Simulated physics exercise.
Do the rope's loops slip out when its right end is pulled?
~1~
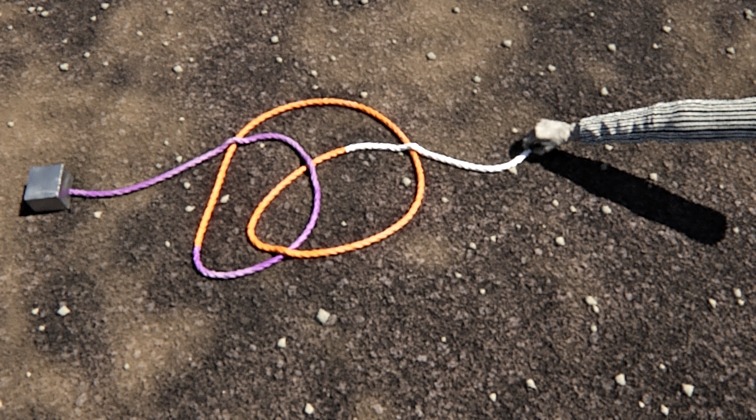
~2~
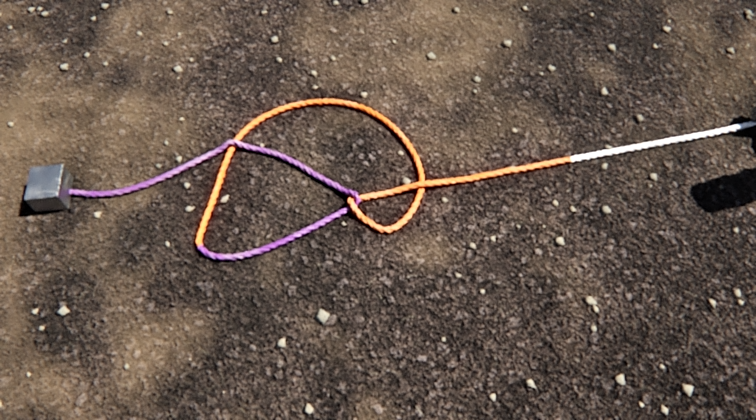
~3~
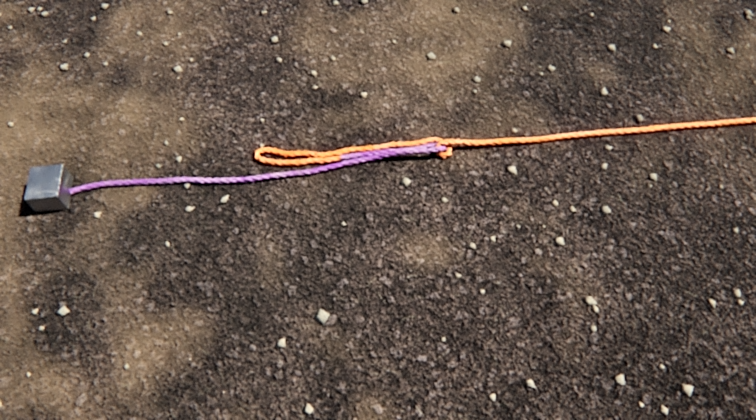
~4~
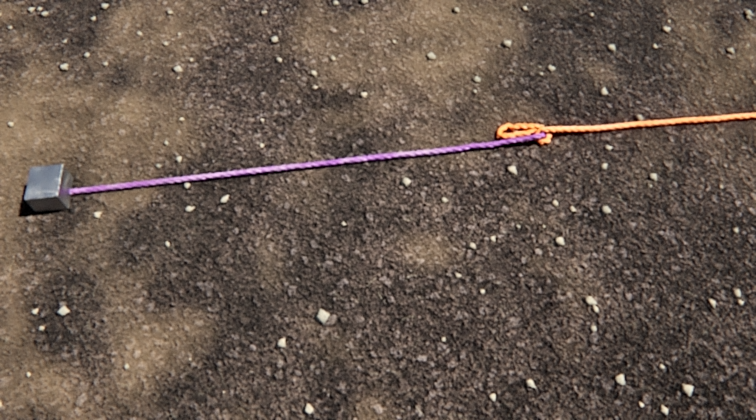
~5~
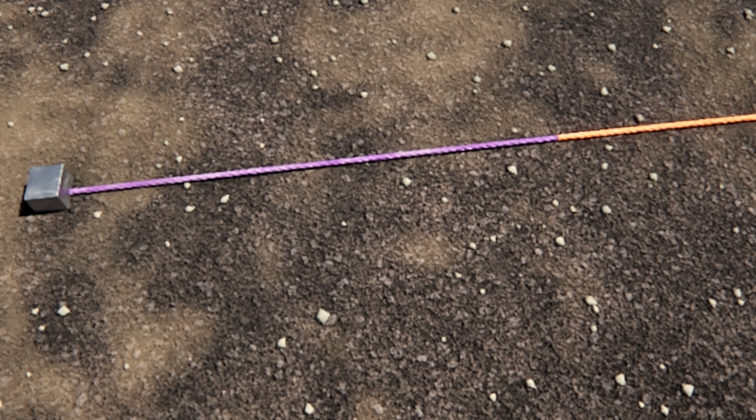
Yes, the loops shrink and slip out as the right end is pulled. The rope ends up straight, with no knot visible in it.
